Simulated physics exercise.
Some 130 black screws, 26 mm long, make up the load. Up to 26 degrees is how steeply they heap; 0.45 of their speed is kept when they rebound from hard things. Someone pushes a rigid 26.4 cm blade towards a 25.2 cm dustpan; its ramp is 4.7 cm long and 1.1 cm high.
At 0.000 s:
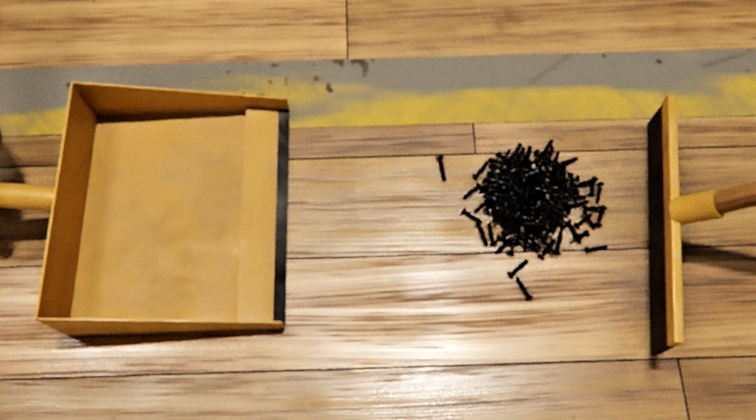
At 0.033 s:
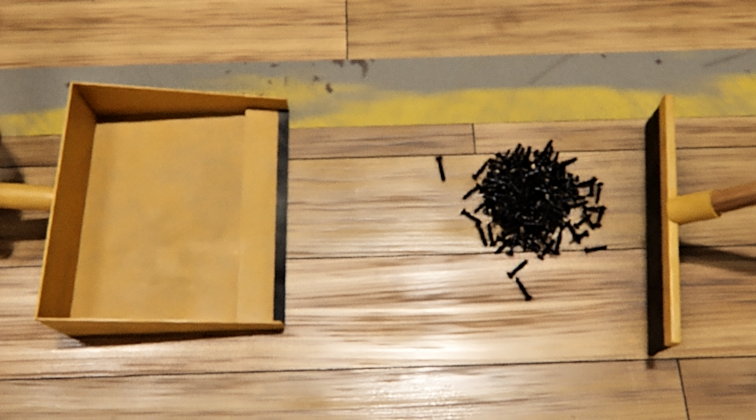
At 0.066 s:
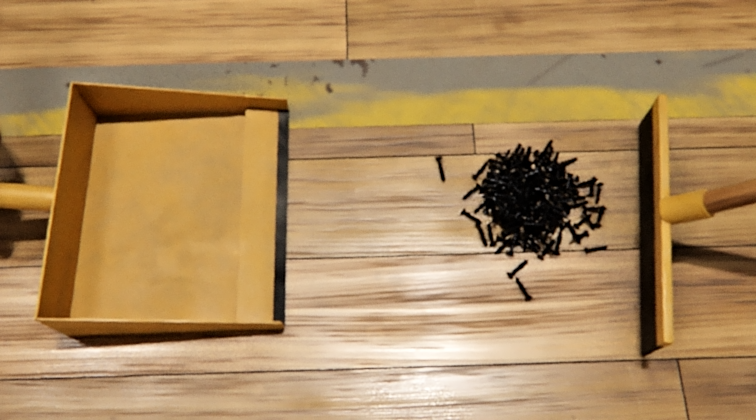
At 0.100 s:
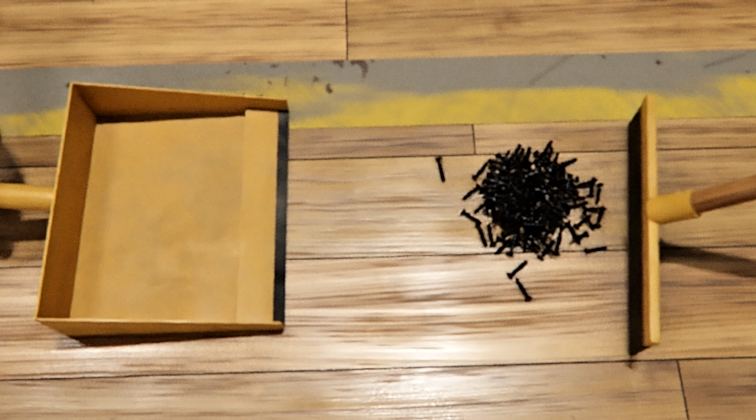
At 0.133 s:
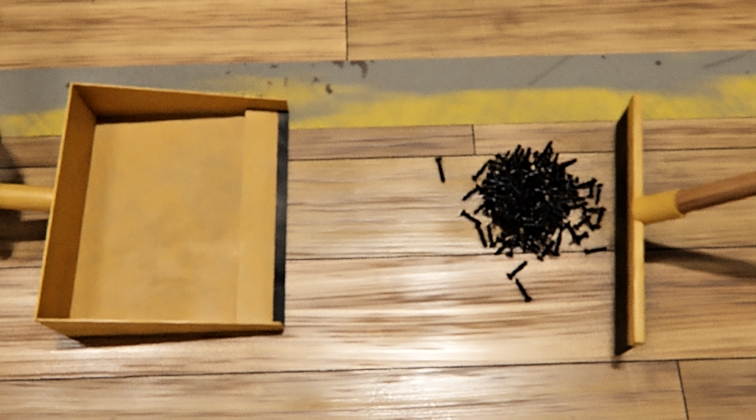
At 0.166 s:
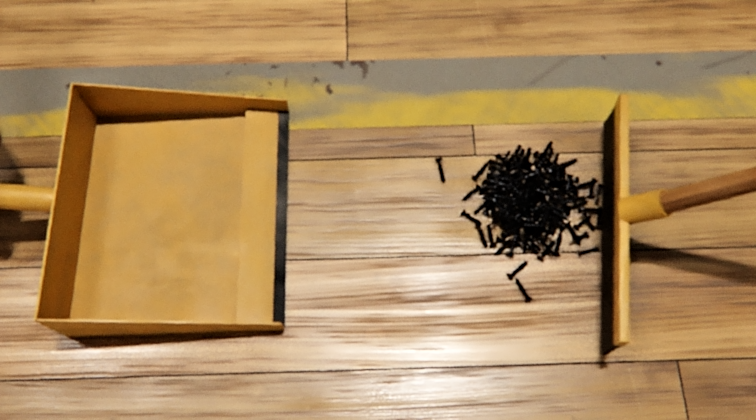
The video shows a pile of small black screws on a wooden floor between a yellow dustpan and an upright blade on a handle; the blade slides a short way left until it meets the pile's right edge.
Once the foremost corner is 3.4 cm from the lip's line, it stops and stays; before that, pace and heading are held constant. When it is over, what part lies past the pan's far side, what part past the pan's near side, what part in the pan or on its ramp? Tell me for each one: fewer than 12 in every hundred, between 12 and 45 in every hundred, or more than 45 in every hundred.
Outcome: Far side: A scattering, near side: A scattering, pan: A scattering.
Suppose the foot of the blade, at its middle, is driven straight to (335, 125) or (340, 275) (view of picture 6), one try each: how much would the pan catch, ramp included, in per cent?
The two tries give roughly 5 and 0 %.
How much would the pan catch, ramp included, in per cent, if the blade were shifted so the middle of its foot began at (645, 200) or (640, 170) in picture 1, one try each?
Close to 10 in a hundred, then close to 10 in a hundred.
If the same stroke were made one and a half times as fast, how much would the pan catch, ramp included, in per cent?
It would be around 15 per cent.
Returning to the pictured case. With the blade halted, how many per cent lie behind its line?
Estimate: About 5 %.
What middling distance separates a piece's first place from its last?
That distance is close to 24 cm.
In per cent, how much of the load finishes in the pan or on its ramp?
5 percent.
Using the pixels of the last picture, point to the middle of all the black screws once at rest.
(313, 185) or so.
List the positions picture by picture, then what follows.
Blade from (674, 341) to (668, 103), moved 0.0 cm, 0 of the pieces shifted so far; middle of the pieces at (530, 198); pan at (167, 215), in the first picture.
Blade from (671, 341) to (665, 103), moved 0.2 cm, 0 of the pieces shifted so far; middle of the pieces at (529, 198), in the second picture.
Blade from (664, 341) to (659, 103), moved 0.9 cm, 0 of the pieces shifted so far; middle of the pieces at (529, 198), in the third picture.
Blade from (651, 341) to (647, 103), moved 2.1 cm, 0 of the pieces shifted so far; middle of the pieces at (529, 198), in the fourth picture.
Blade from (635, 341) to (634, 103), moved 3.5 cm, 0 of the pieces shifted so far; middle of the pieces at (529, 199), in the fifth picture.
Blade from (620, 341) to (621, 103), moved 4.9 cm, 2 of the pieces shifted so far; middle of the pieces at (529, 199); pan at (166, 217). The blade's pace is about 0.43 m/s, heading 4 degrees away from the viewer's side, in the sixth picture.
After 0.49 s, middle of the blade 20 cm from the lip; 0 % over the lip, far side 0 %, near side 0 %.
After 0.71 s, middle of the blade 11 cm from the lip; 0 % over the lip, far side 0 %, near side 0 %.
Then, at 1.04 s, middle of the blade 6 cm from the lip; 5 % over the lip, far side 0 %, near side 0 %.
By 2.0 s all is still; far side 0 %, near side 0 %, pan 5 %, in front of the lip or behind the blade 95 %.
